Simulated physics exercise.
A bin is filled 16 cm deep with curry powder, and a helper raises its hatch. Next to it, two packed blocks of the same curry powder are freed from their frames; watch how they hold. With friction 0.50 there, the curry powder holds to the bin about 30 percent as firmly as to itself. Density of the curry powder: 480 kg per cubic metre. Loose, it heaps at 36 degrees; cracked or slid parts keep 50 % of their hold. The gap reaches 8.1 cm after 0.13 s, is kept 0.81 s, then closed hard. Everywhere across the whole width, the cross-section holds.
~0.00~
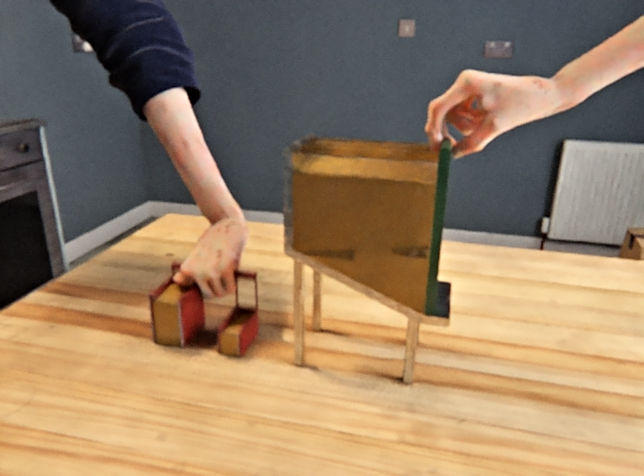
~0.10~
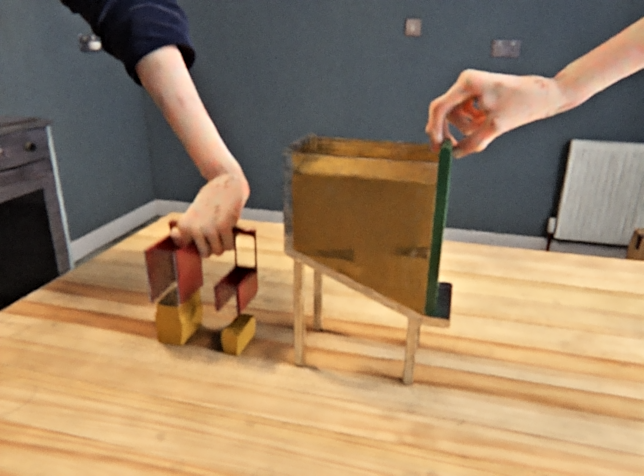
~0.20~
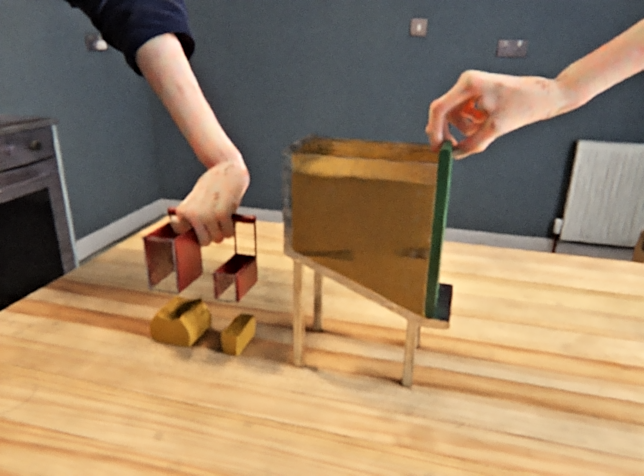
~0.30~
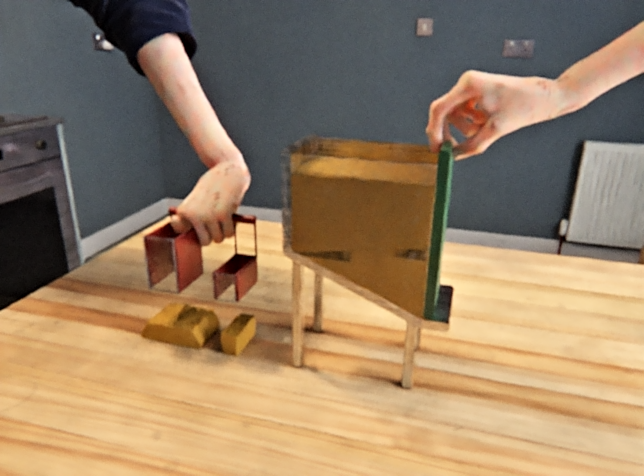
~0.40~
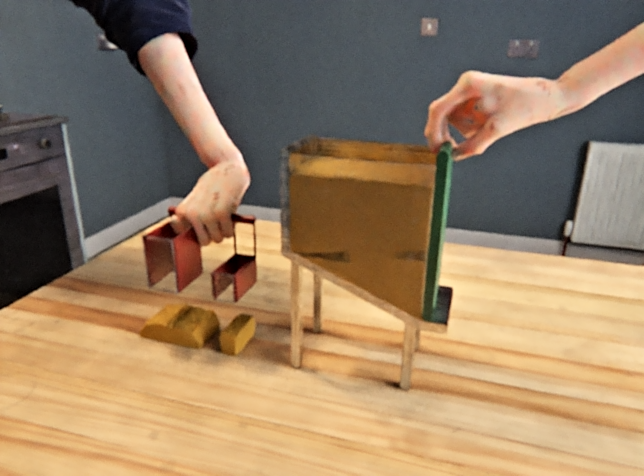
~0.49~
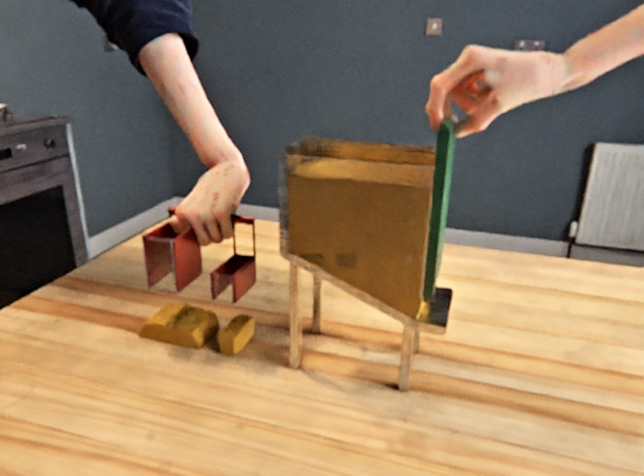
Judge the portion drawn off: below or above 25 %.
The outcome lies beyond 25 %.
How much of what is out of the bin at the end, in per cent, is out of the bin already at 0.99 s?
Around 40 percent.
After 0.72 s, the hatch is 8.1 cm open and 3 % is out.
After 0.99 s, the hatch is 8.1 cm open and 14 % is out.
After 1.26 s, the hatch is 8.1 cm open and 24 % is out.
After 1.53 s, the hatch is 1.8 cm open and 36 % is out.
After 1.80 s, at the end, the hatch is shut and 36 % is out.
